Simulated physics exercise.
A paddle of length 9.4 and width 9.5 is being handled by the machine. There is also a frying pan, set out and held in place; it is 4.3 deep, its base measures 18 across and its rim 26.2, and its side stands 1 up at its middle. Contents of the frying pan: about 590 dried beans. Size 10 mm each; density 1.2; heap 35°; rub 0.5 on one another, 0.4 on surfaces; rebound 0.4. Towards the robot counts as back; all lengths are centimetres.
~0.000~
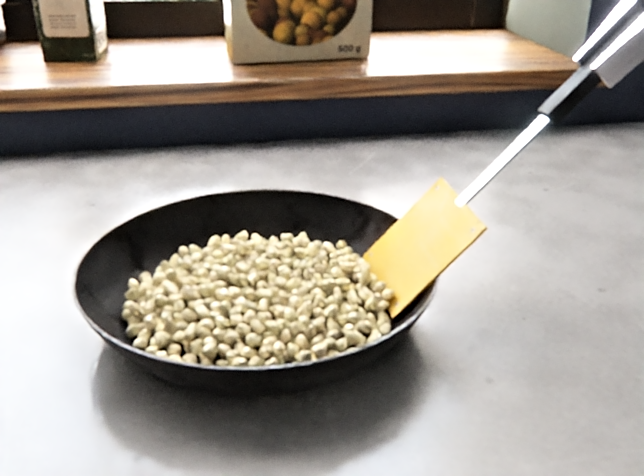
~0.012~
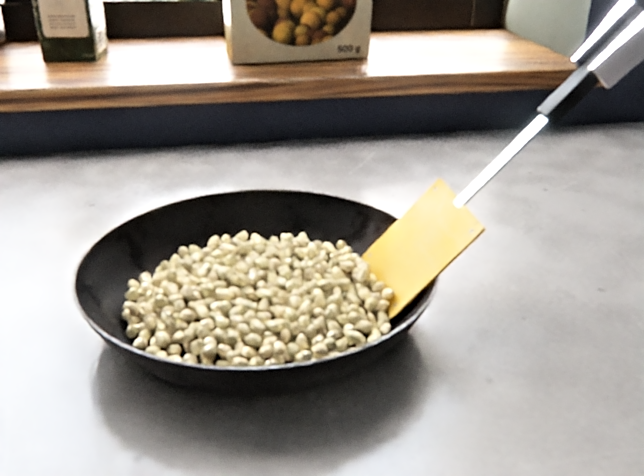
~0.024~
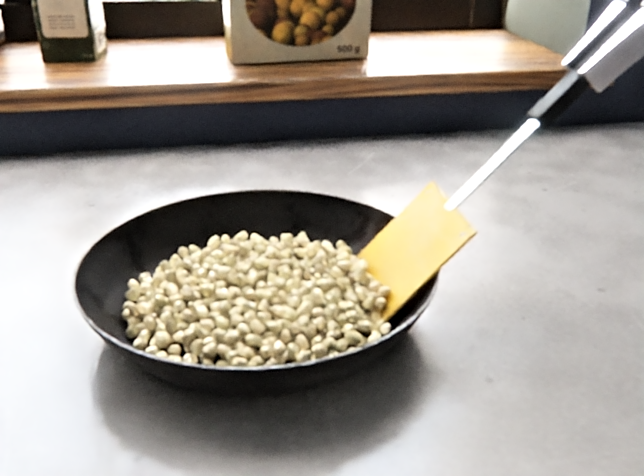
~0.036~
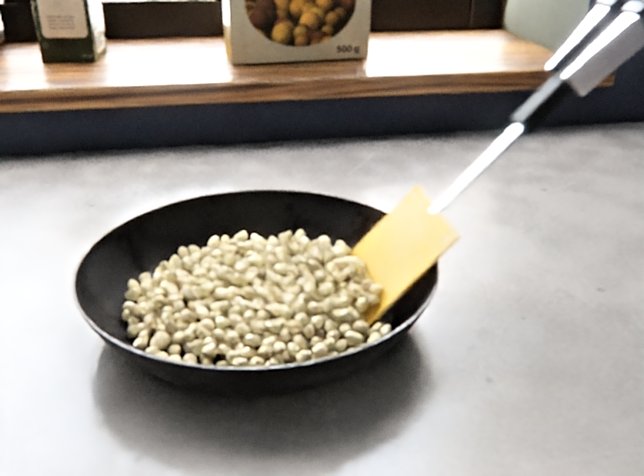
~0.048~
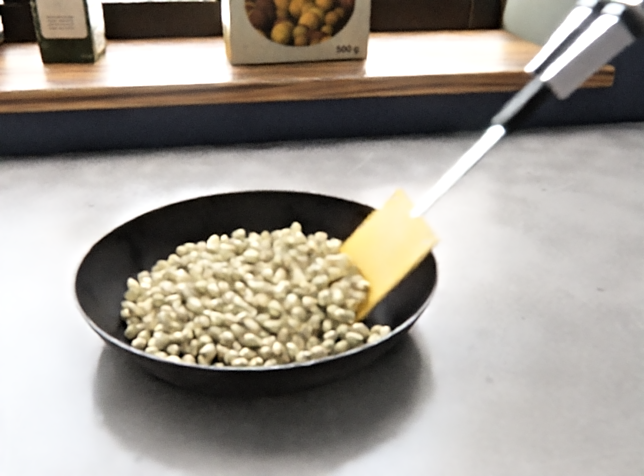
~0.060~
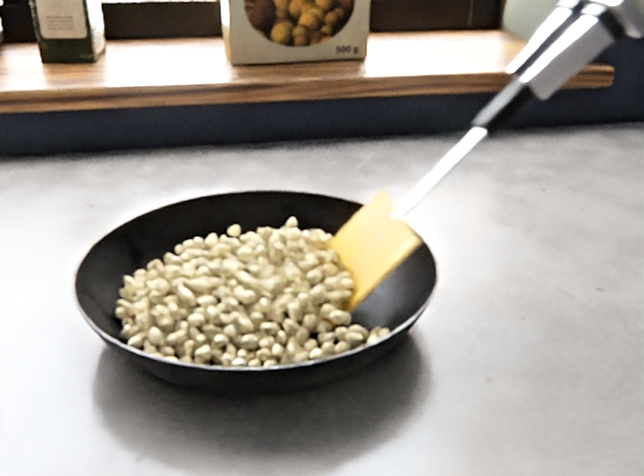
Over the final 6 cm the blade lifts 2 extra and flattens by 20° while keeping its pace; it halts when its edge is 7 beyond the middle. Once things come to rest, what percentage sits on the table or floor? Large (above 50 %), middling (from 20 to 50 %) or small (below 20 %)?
Small; below 20 %.
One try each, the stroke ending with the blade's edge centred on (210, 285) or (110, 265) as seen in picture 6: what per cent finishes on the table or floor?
Estimates, in order: 0 % and 40 %.
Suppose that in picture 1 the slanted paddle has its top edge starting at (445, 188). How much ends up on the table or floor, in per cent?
About 10 per cent.
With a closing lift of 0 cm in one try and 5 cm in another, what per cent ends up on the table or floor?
Close to 10 and 15 percent respectively.
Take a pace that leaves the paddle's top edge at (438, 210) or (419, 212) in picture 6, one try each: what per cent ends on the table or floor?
Near 0 per cent in the first try and near 5 per cent in the second.
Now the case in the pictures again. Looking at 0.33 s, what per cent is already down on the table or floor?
Roughly 10 percent.
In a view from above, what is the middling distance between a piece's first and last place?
Some 6 centimetres.
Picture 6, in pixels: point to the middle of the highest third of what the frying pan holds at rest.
I'd say around pixel (132, 285).
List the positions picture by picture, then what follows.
The first picture shows the paddle top edge at (463, 201), sloping 47°; upper third of the load around (263, 287), from x 130 to 390, top at y 240; 592 in the frying pan.
The second picture shows the paddle top edge at (461, 201), sloping 47°; upper third of the load around (263, 287), from x 130 to 385, top at y 240.
The third picture shows the paddle top edge at (453, 205), sloping 47°; upper third of the load around (270, 287), from x 130 to 385, top at y 240.
The fourth picture shows the paddle top edge at (437, 209), sloping 47°; upper third of the load around (284, 285), from x 130 to 385, top at y 235.
The fifth picture shows the paddle top edge at (419, 212), sloping 47°; upper third of the load around (278, 282), from x 125 to 385, top at y 230.
The sixth picture shows the paddle top edge at (400, 213), sloping 47°; upper third of the load around (267, 279), from x 120 to 385, top at y 225; 592 in the frying pan.
After 0.09 s, sloping 47°, highest piece 6 above the table; 592 in the frying pan.
After 0.12 s, sloping 41°, highest piece 8 above the table; 592 in the frying pan.
After 0.33 s, sloping 27°, highest piece 8 above the table; 522 in the frying pan, 60 on the table or floor, 10 on the blade or in flight.
After 1.38 s, sloping 27°, highest piece 5 above the table; 519 in the frying pan, 73 on the table or floor.
In the end, 519 in the frying pan, 73 on the table or floor. That is 12 % on the table or floor.
